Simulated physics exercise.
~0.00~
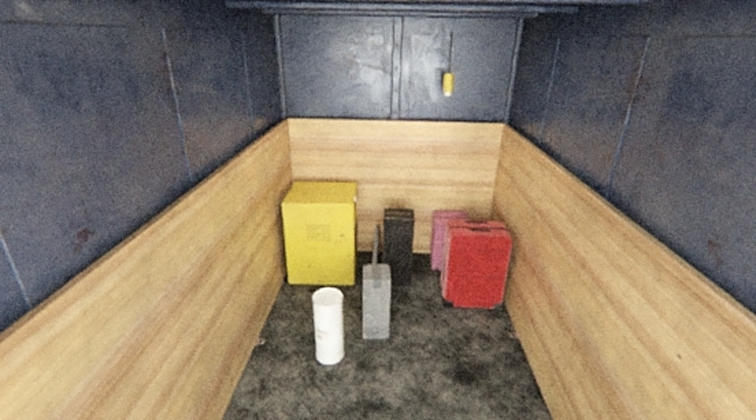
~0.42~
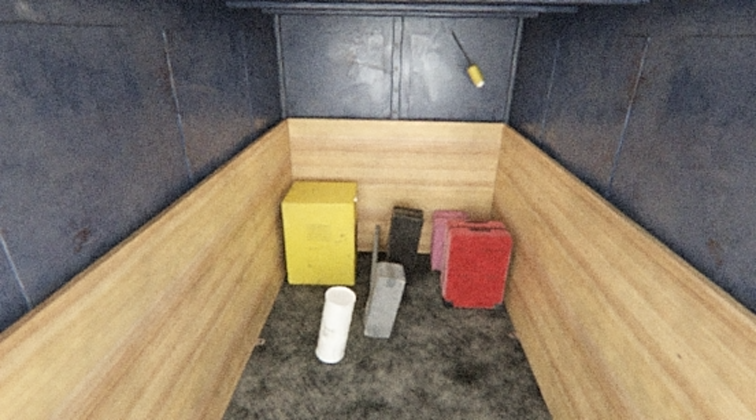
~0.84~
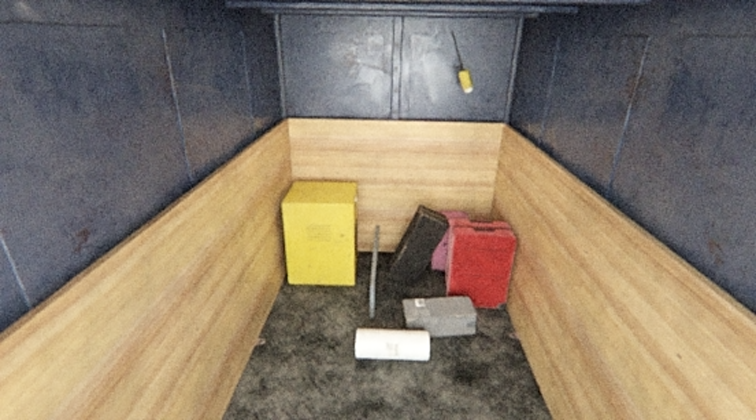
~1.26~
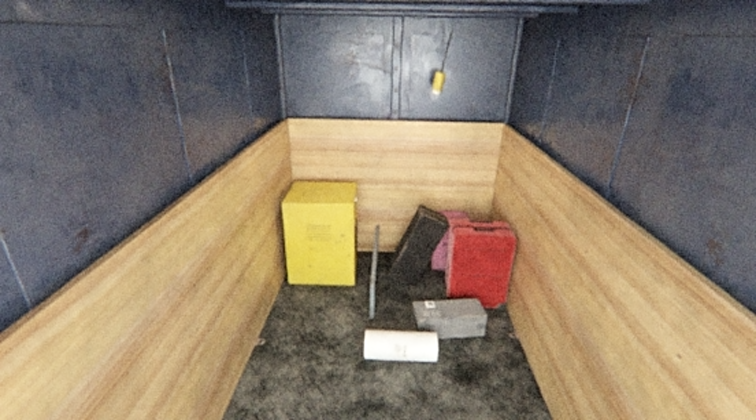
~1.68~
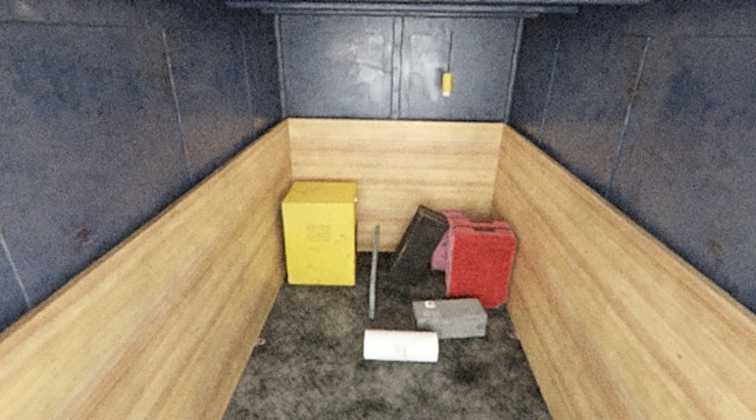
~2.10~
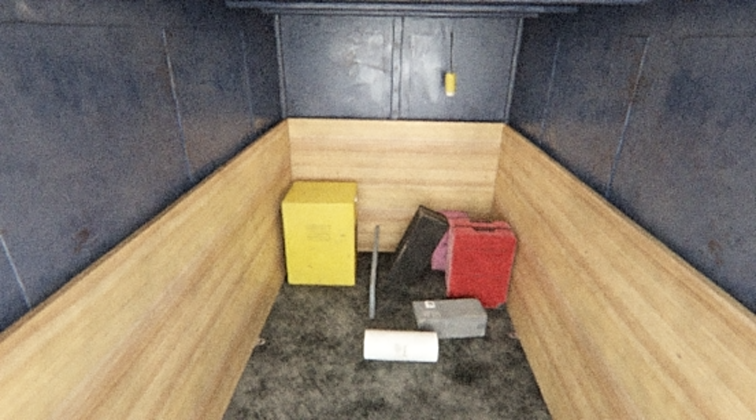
The yellow box stays put as the white cylinder and grey box topple right and lie still.
